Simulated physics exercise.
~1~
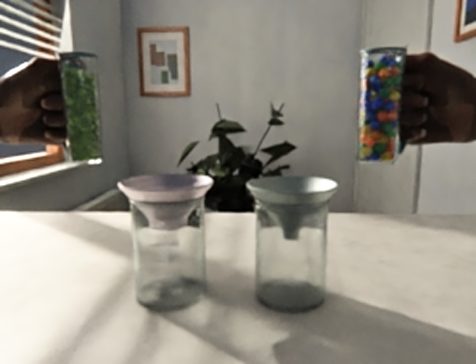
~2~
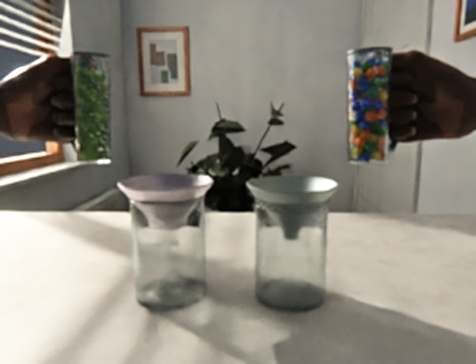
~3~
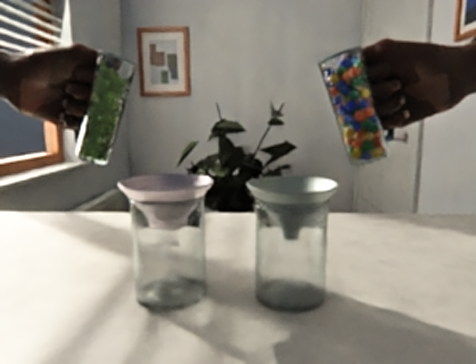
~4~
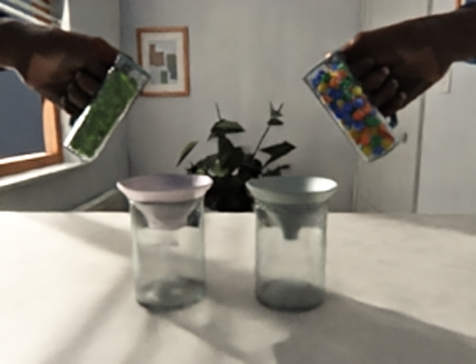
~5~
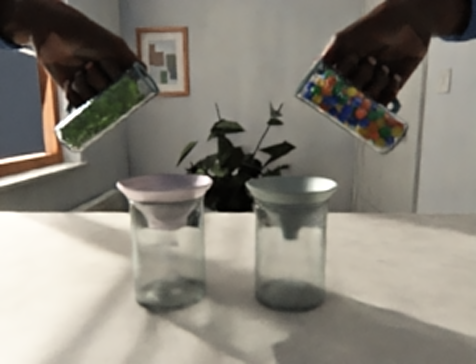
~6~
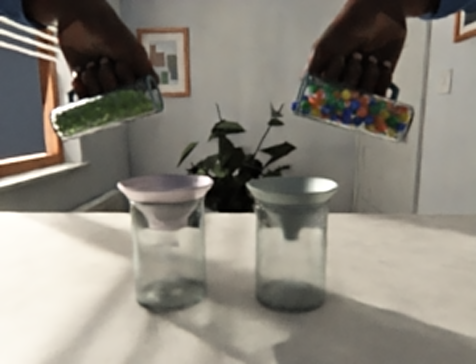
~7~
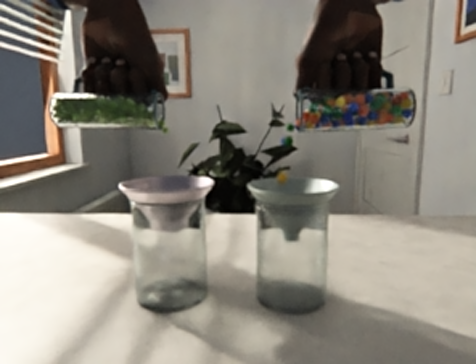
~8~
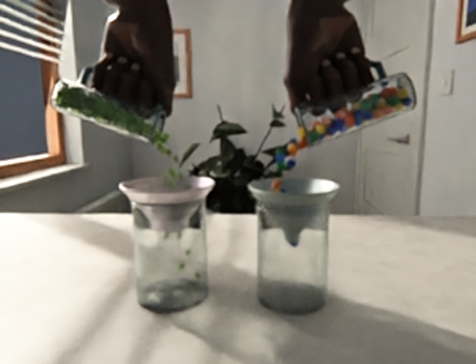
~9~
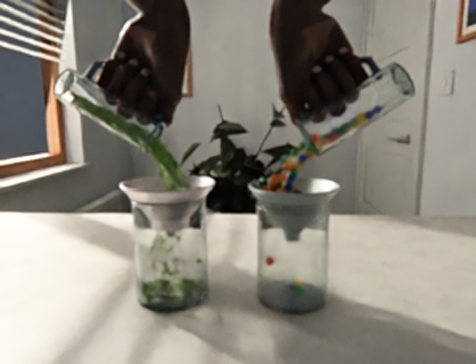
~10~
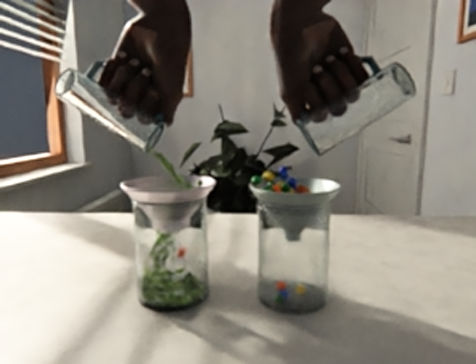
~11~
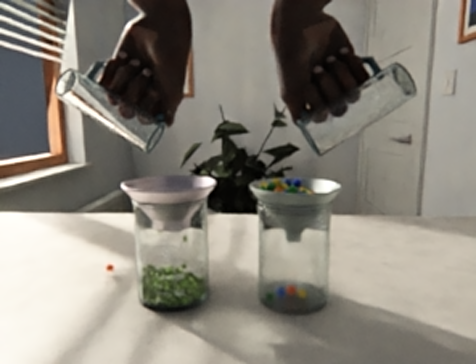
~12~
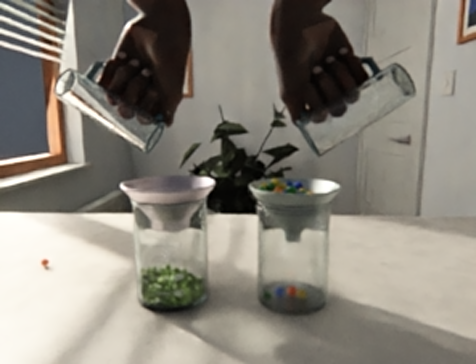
Two hands tip cups over funnels; green bits drain left, while colourful beads clog right.
